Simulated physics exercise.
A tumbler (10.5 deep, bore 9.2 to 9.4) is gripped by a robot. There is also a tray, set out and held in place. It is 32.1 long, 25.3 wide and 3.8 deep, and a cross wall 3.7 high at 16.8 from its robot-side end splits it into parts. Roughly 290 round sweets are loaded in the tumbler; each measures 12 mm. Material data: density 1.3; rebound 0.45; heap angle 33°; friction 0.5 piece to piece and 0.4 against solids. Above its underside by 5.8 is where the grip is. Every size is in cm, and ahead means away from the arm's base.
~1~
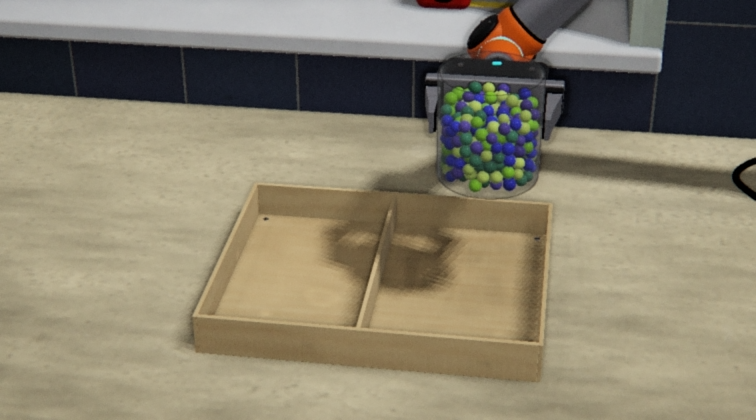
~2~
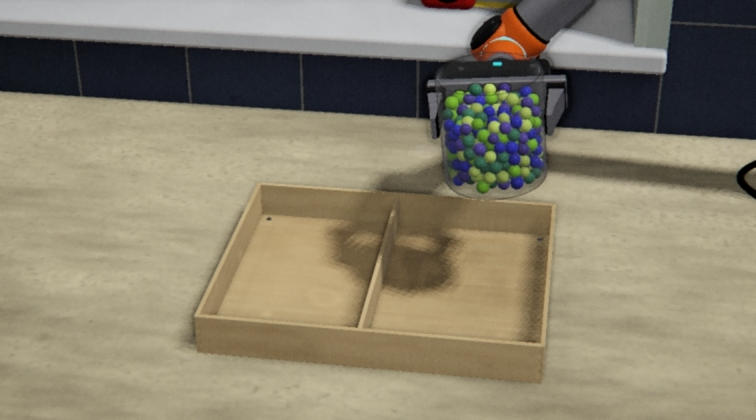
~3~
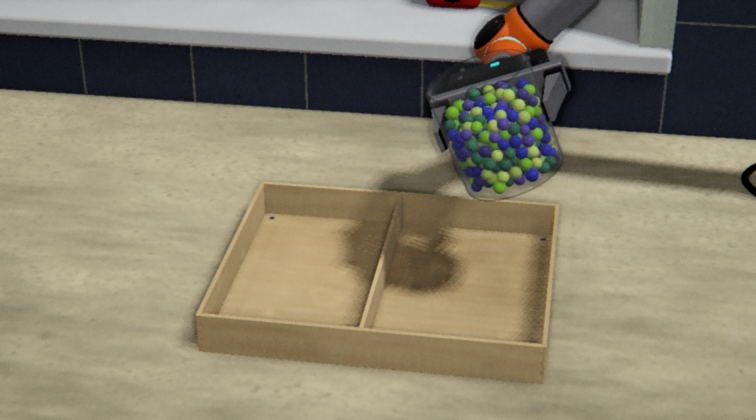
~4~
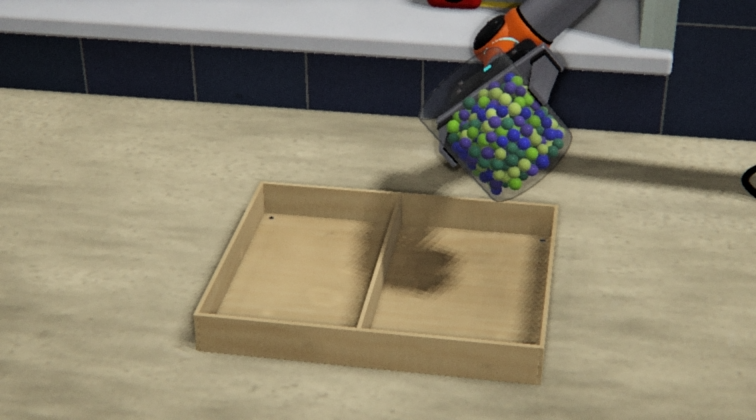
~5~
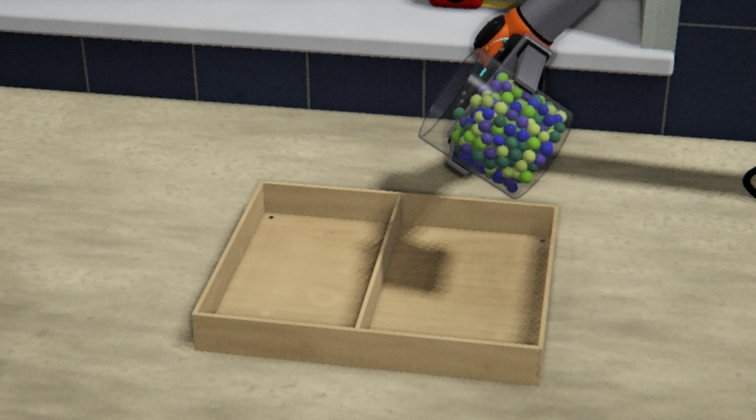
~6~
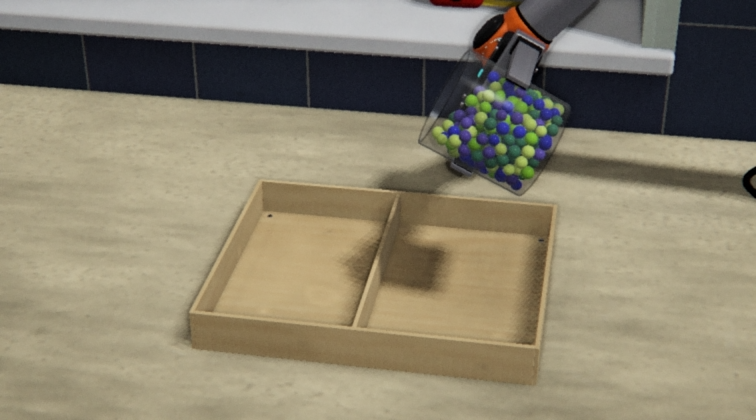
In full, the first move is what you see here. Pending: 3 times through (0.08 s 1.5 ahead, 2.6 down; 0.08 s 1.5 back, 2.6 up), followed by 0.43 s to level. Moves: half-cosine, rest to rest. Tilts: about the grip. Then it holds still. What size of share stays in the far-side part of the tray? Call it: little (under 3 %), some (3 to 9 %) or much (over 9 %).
Some - 3 to 9 %.
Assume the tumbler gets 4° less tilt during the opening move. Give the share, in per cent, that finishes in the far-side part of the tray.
About 5 %.
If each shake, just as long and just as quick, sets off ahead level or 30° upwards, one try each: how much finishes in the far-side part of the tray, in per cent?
You'd get some 25 per cent with the first setting and some 30 per cent with the second.
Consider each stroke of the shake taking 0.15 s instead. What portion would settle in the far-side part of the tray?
That change gives some 0 percent.
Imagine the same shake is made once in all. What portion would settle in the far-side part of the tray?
Result: Approximately 0 per cent.
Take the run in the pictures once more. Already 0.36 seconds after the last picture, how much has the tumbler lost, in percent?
I'd put it at some 0 per cent at that point.
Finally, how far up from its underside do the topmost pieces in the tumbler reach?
Roughly 9.5 cm.
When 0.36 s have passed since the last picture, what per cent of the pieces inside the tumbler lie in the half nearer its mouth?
Some 40 percent is in that half.
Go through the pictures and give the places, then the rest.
In the first picture, tumbler middle at (489, 126), level; upper third of the load around (492, 116), from x 445 to 535, top at y 90; 294 in the tumbler.
In the second picture, tumbler middle at (492, 127), tilted 6° forward; upper third of the load around (500, 117), from x 450 to 540, top at y 90.
In the third picture, tumbler middle at (496, 126), tilted 22° forward; upper third of the load around (505, 115), from x 450 to 550, top at y 85.
In the fourth picture, tumbler middle at (497, 126), tilted 41° forward; upper third of the load around (508, 112), from x 455 to 560, top at y 80.
In the fifth picture, tumbler middle at (497, 126), tilted 57° forward; upper third of the load around (510, 109), from x 460 to 560, top at y 75.
In the sixth picture, tumbler middle at (495, 124), tilted 63° forward; upper third of the load around (510, 110), from x 440 to 560, top at y 80; 294 in the tumbler.
Then, 0.36 s later, tilted 63° forward, highest piece 23 above the table; 288 in the tumbler, 2 in the far-side part, 1 in the robot-side part, 3 in flight or on a rim.
Then, 0.73 s later, tilted 24° forward, highest piece 23 above the table; 270 in the tumbler, 15 in the far-side part, 6 in the robot-side part, 3 in flight or on a rim.
Then, 1.11 s later, level, highest piece 23 above the table; 270 in the tumbler, 16 in the far-side part, 6 in the robot-side part, 2 on the table or floor.
Then, 2.16 s later, level, highest piece 23 above the table; 270 in the tumbler, 16 in the far-side part, 6 in the robot-side part, 2 on the table or floor.
At rest, 270 in the tumbler, 16 in the far-side part, 6 in the robot-side part, 2 on the table or floor. That is 5 % in the far-side part of the tray.
